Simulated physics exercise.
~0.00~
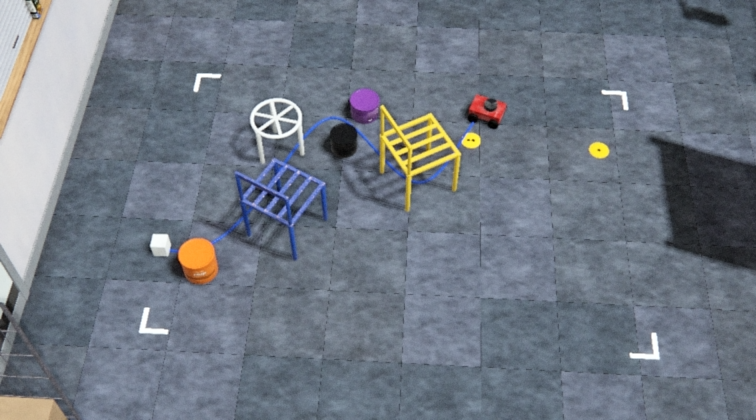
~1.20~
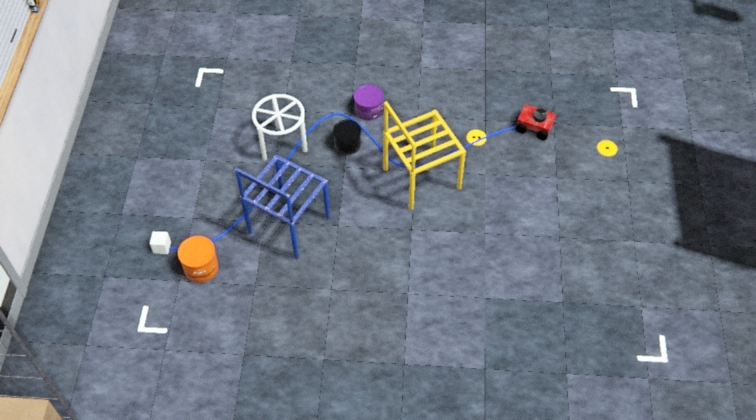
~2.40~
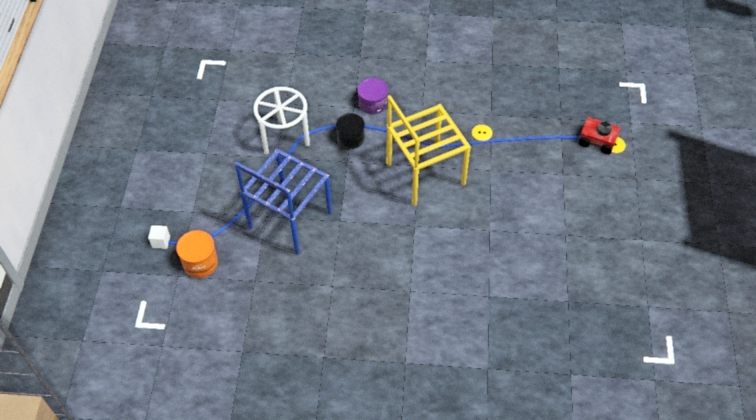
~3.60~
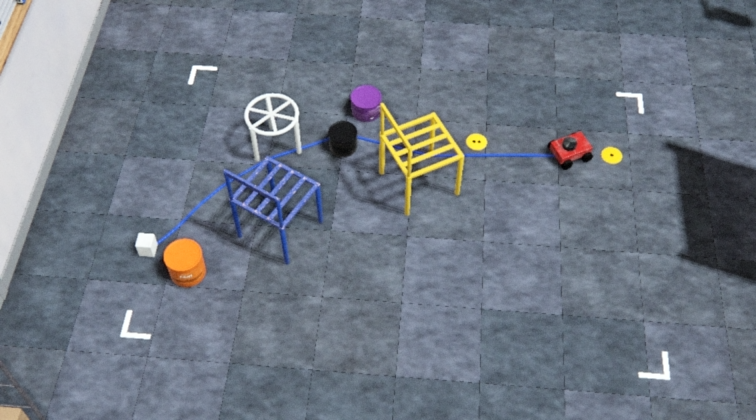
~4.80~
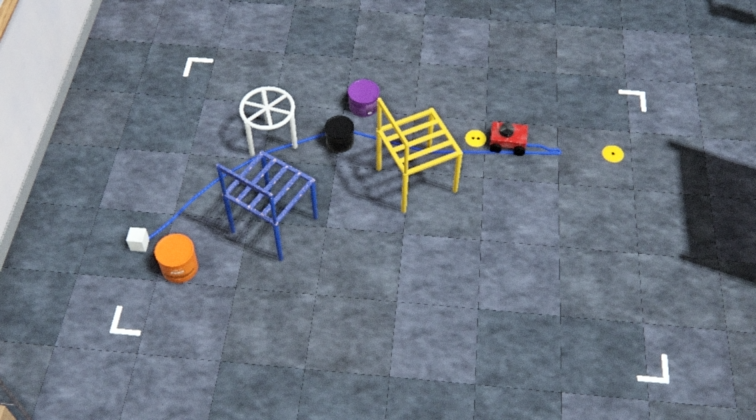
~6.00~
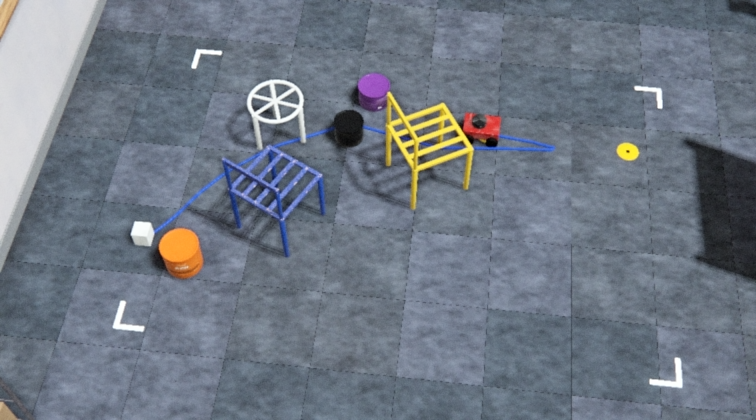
A small red cart trails a thin blue lead across a grey tiled hallway floor, seen from high above and marked by white tape corners. The lead winds from a small white block at left past an orange bin, a blue chair, a white stool, black and purple bins and a yellow chair. The cart rolls right from near the first yellow mark to the second, drawing the lead straighter. It then turns back left, the lead sliding off to a smoother curve near the block. Finally the cart stops beside the yellow chair, its lead doubled back slackly, the furniture and bins unmoved.
